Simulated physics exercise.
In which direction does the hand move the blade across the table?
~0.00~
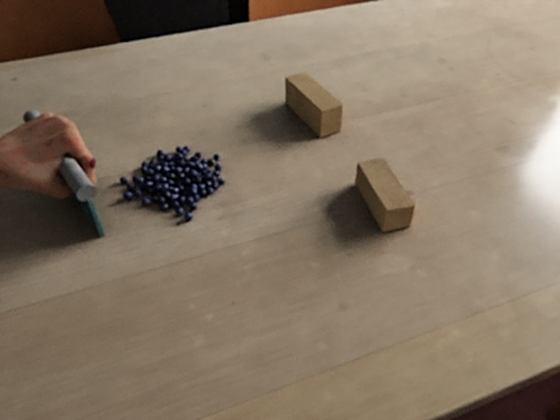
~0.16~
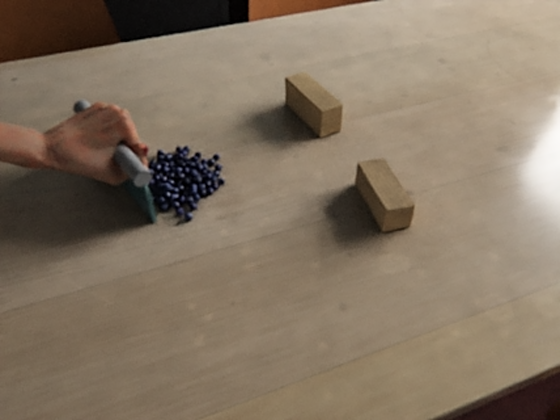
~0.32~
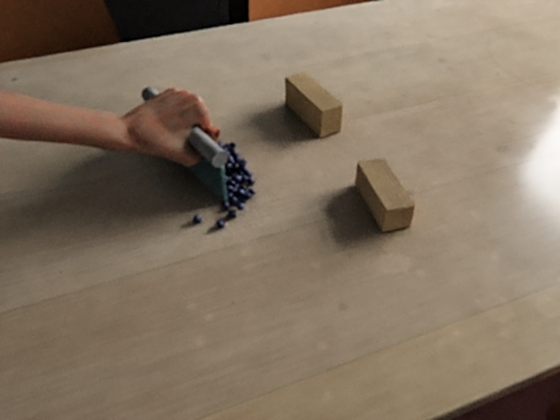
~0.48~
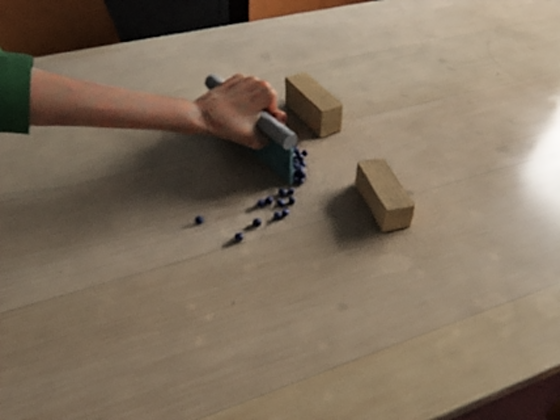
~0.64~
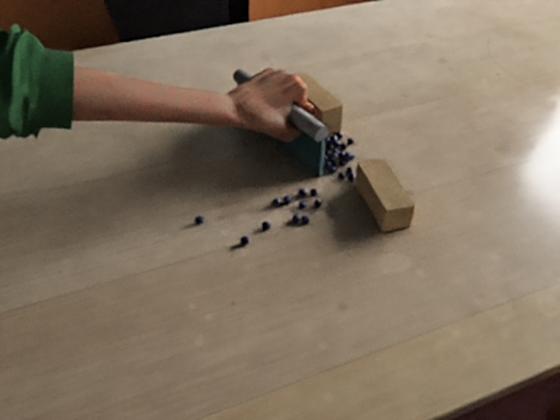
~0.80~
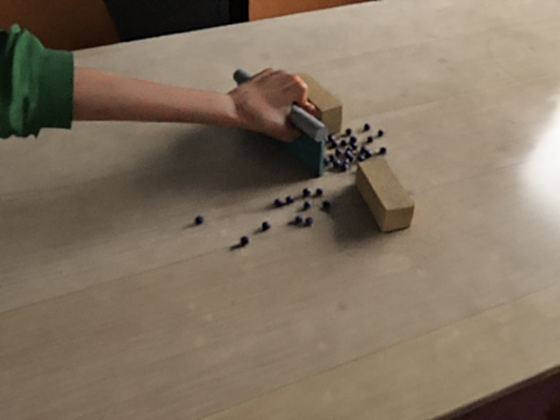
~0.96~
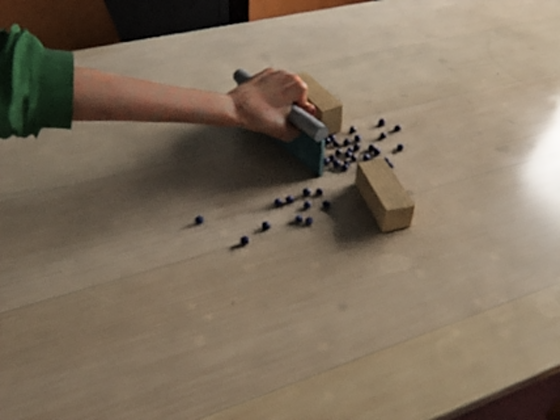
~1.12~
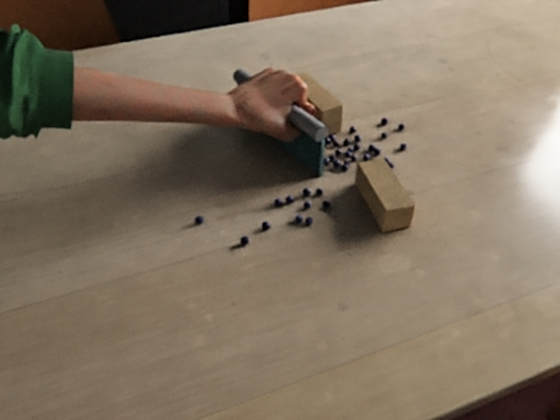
The hand moves the blade to the right, toward the two blocks.
